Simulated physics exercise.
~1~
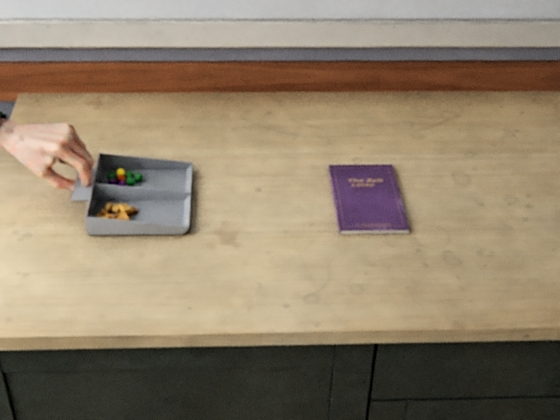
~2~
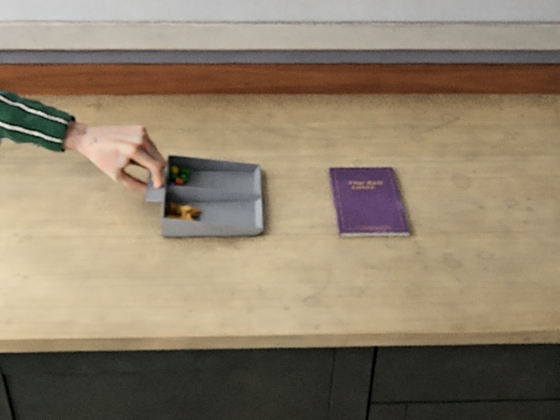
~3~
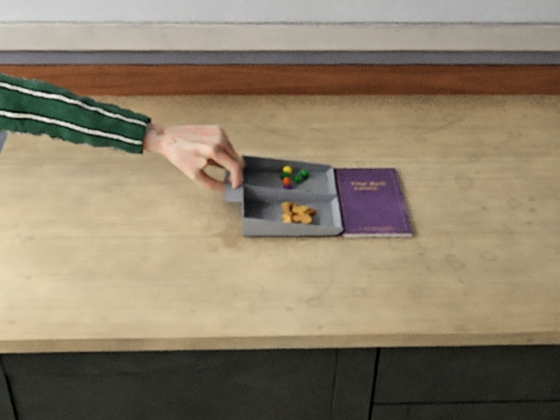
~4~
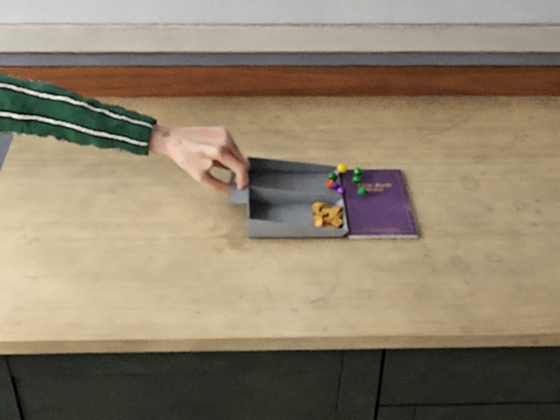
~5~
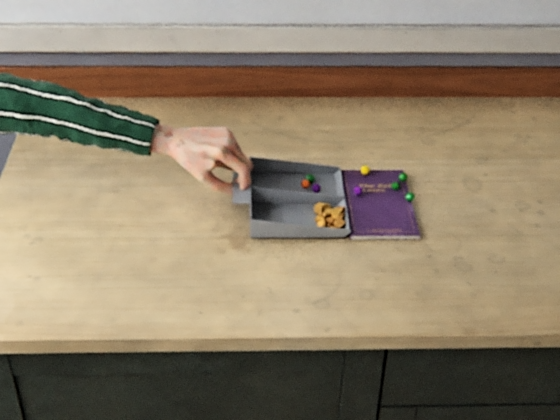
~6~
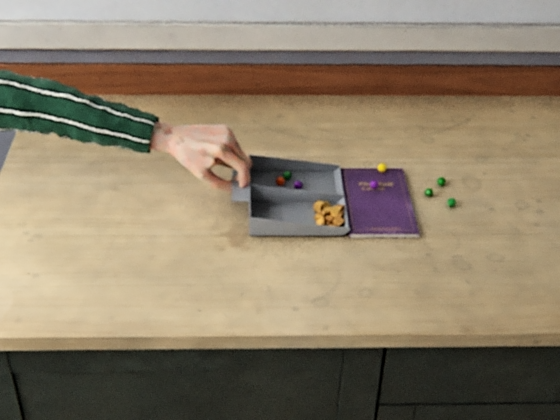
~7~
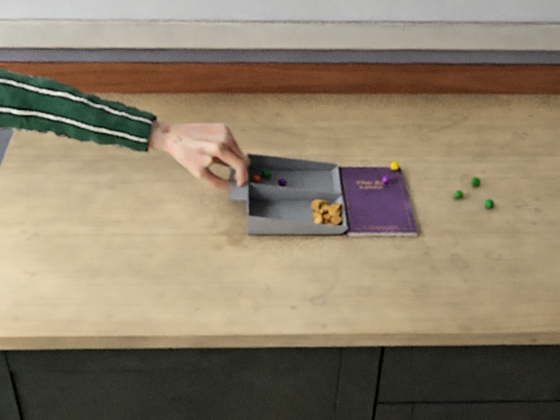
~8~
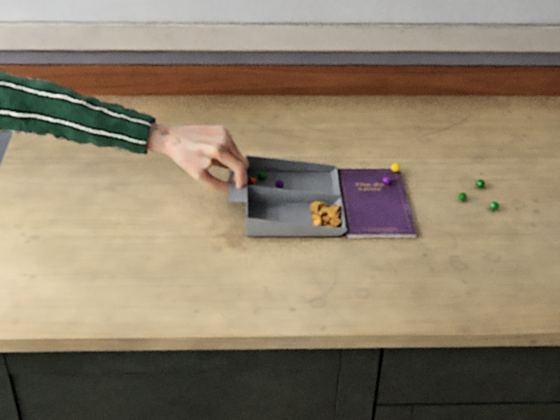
A gray divided tray, pushed right across a wooden counter by a hand in a striped green sleeve, stopped against a thin purple book; the orange pieces slid forward but stayed inside, while several colorful balls spilled over the book, three green ones landing beyond it.
